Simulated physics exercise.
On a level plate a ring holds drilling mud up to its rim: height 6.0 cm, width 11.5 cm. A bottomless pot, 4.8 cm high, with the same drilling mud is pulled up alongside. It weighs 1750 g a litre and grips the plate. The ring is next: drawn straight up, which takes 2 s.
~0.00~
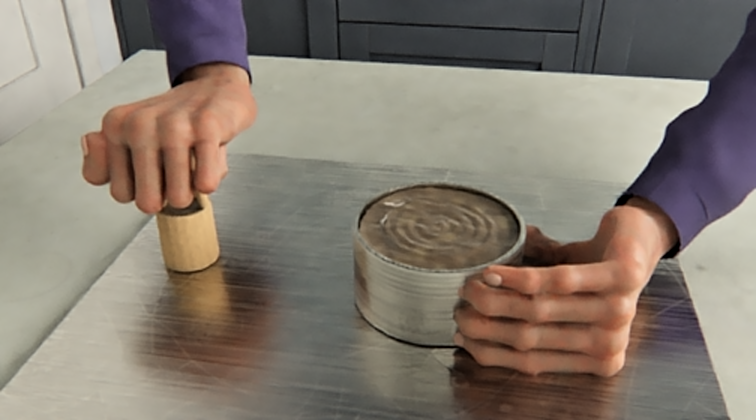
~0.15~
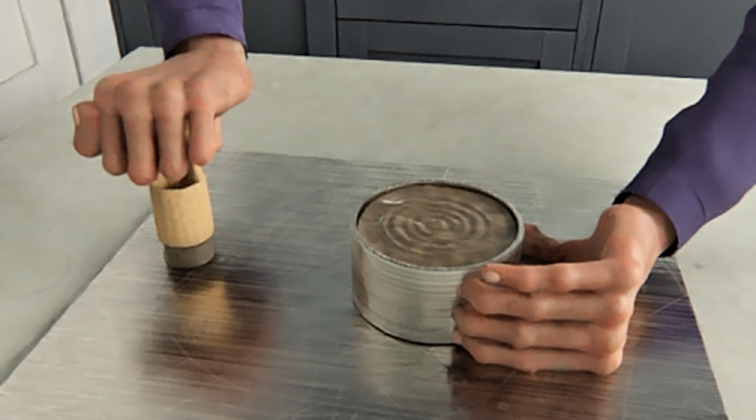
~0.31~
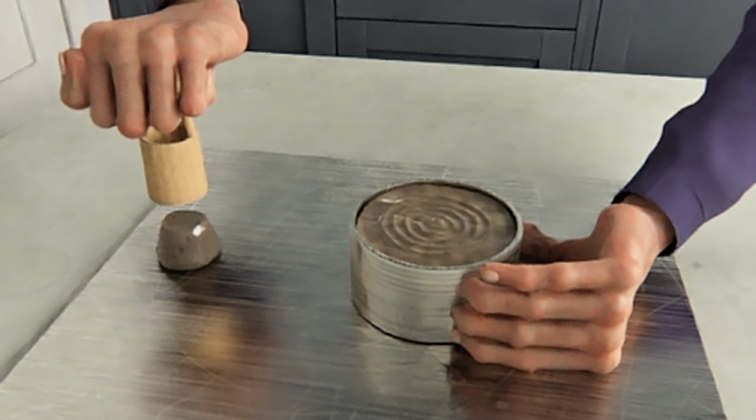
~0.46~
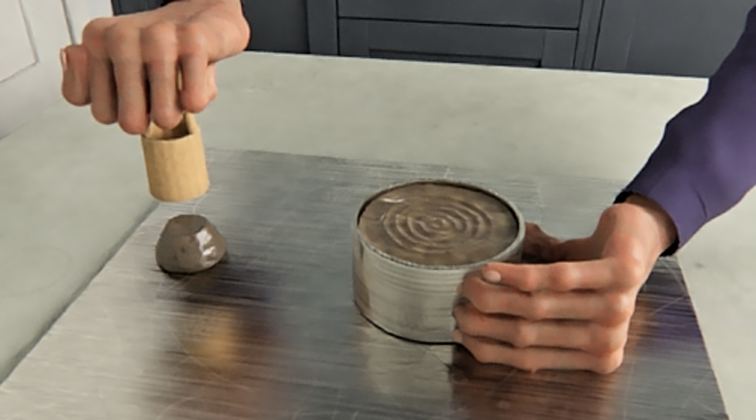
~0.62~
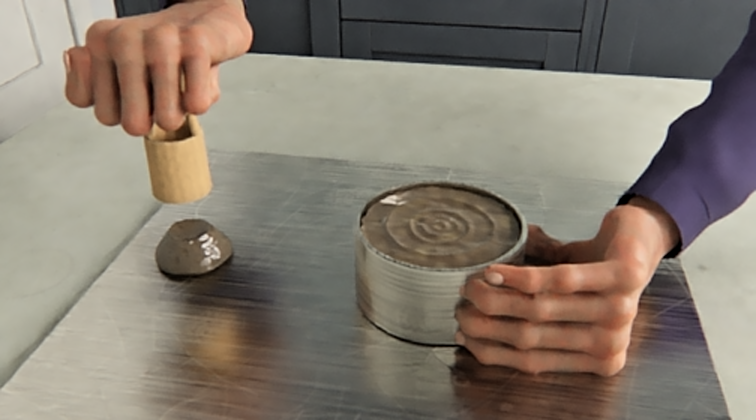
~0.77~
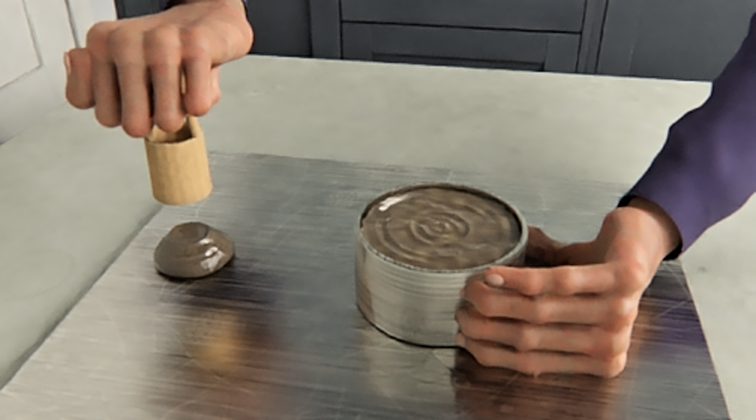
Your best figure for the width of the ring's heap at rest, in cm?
Expect roughly 21.3 cm.
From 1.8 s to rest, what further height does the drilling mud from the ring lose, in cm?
Near 1.5 centimetres.
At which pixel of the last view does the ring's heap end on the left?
Near (296, 306).
After 1.3 s, the ring is up 1.5 cm; the drilling mud has come down 0.3 cm to 5.7 cm and is 13 cm wide.
After 1.8 s, the ring is up 3.9 cm; the drilling mud has come down 2.0 cm to 4.0 cm and is 17 cm wide.
After 2.3 s, the ring is up 6.2 cm; the drilling mud has come down 2.9 cm to 3.1 cm and is 19 cm wide.
After 2.9 s, the ring is clear; the drilling mud has come down 3.2 cm to 2.8 cm and is 21 cm wide.
After 4.6 s, at rest, the ring is clear; the drilling mud has come down 3.3 cm to 2.7 cm and is 21 cm wide.
